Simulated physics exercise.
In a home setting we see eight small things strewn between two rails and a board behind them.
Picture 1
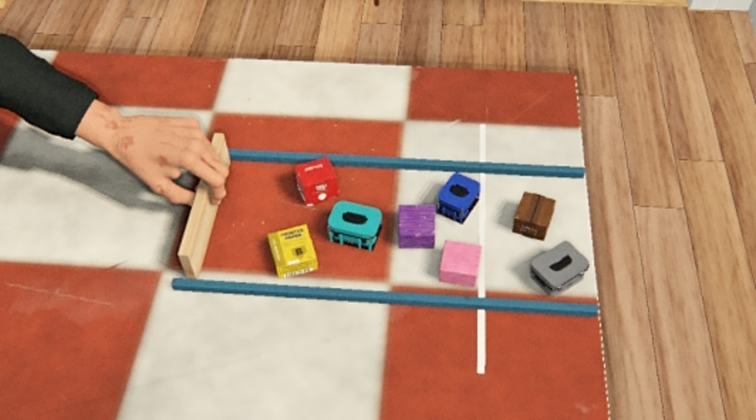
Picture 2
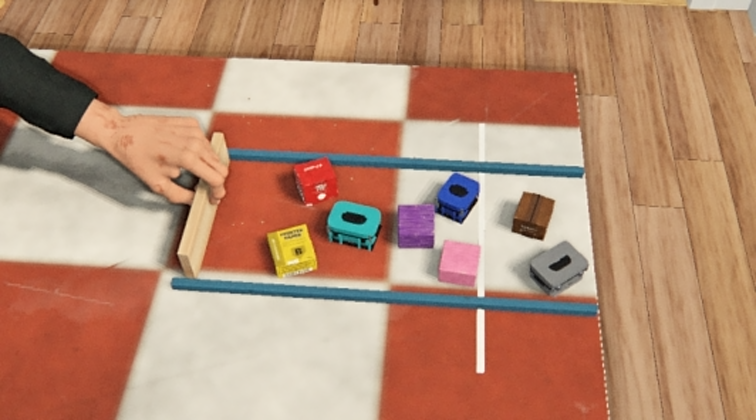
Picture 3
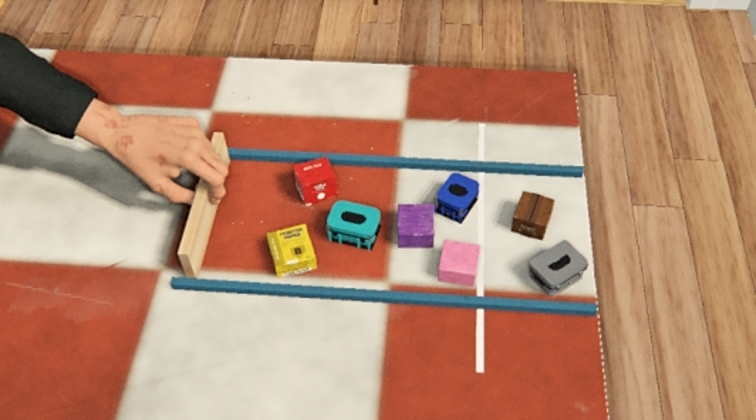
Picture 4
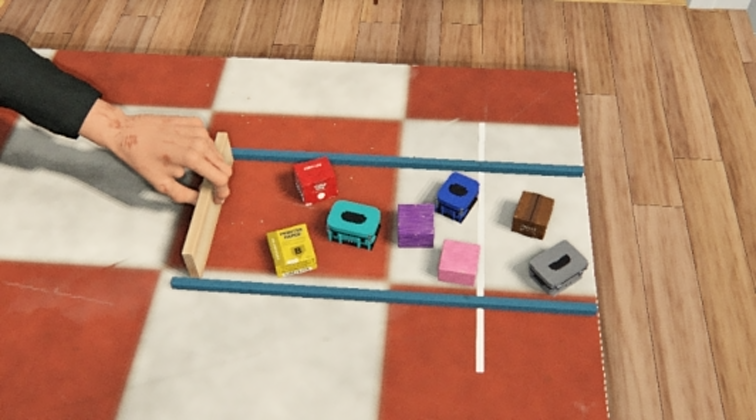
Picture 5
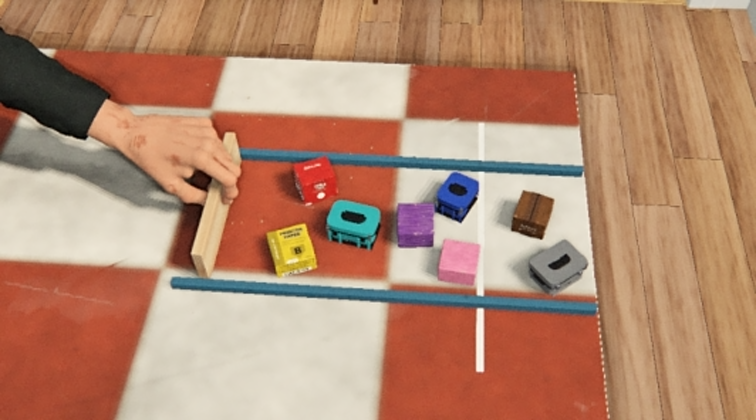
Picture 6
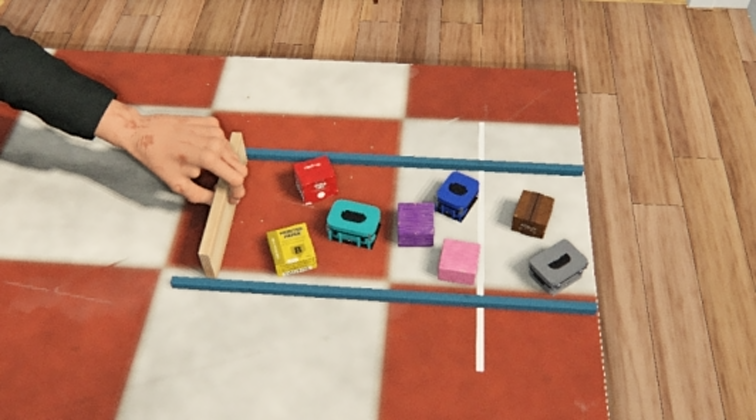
Hand easing a wooden board slightly right between two blue rails, with eight small colourful boxes and cases lying still ahead.
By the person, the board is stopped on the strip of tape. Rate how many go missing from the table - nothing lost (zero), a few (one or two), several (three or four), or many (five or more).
Nothing lost.
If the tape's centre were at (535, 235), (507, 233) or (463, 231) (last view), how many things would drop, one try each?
The counts would be 4, 2 and 0.
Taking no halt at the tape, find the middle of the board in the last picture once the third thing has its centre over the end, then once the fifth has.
At (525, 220) for the third, at (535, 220) for the fifth.
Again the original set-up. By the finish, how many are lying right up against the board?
3.
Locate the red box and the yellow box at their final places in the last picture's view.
Near (500, 196) and (501, 269).
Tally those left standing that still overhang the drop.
You'd get 2.
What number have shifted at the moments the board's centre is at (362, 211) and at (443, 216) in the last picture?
I get 4 at the one place and 7 at the other.
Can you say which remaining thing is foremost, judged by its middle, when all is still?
That would be the grey case.
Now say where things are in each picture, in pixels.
Grey case (558, 270); brown box (534, 216); pink block (460, 264); board (206, 204); tape (482, 234), in the first frame.
Brown box (533, 216); purple block (416, 226), in the second frame.
Pink block (459, 263); board (206, 203), in the third frame.
Grey case (557, 269); yellow box (292, 251), in the fourth frame.
Brown box (533, 215); red box (316, 181), in the fifth frame.
Grey case (557, 268); brown box (533, 214); pink block (459, 262); board (225, 204); tape (481, 232), in the sixth frame.
Soon after, none off yet; grey case at rest near (557, 268); brown box at rest near (533, 214); pink block at rest near (459, 262).
At rest, the number that fall off is zero.
